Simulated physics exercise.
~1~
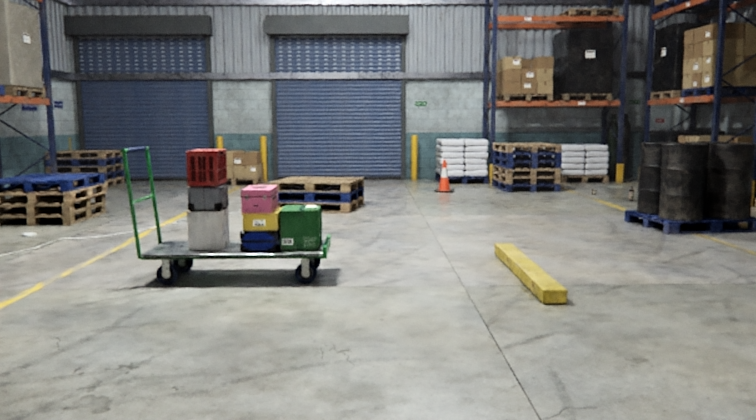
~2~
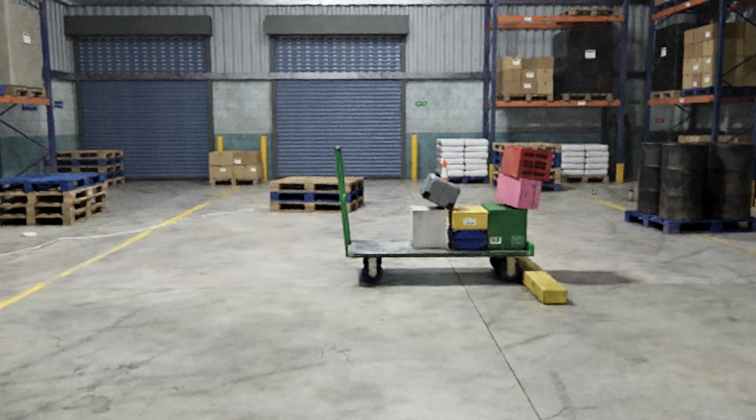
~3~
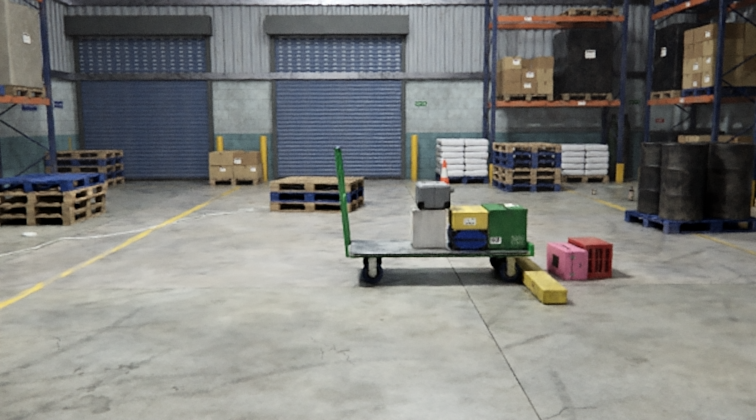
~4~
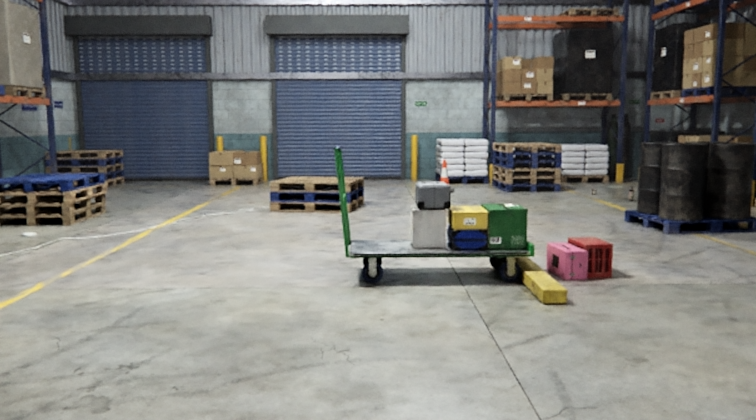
Loaded stock cart rolling right into a yellow beam and stopping, red crate and pink box tumbling off the front onto the floor.
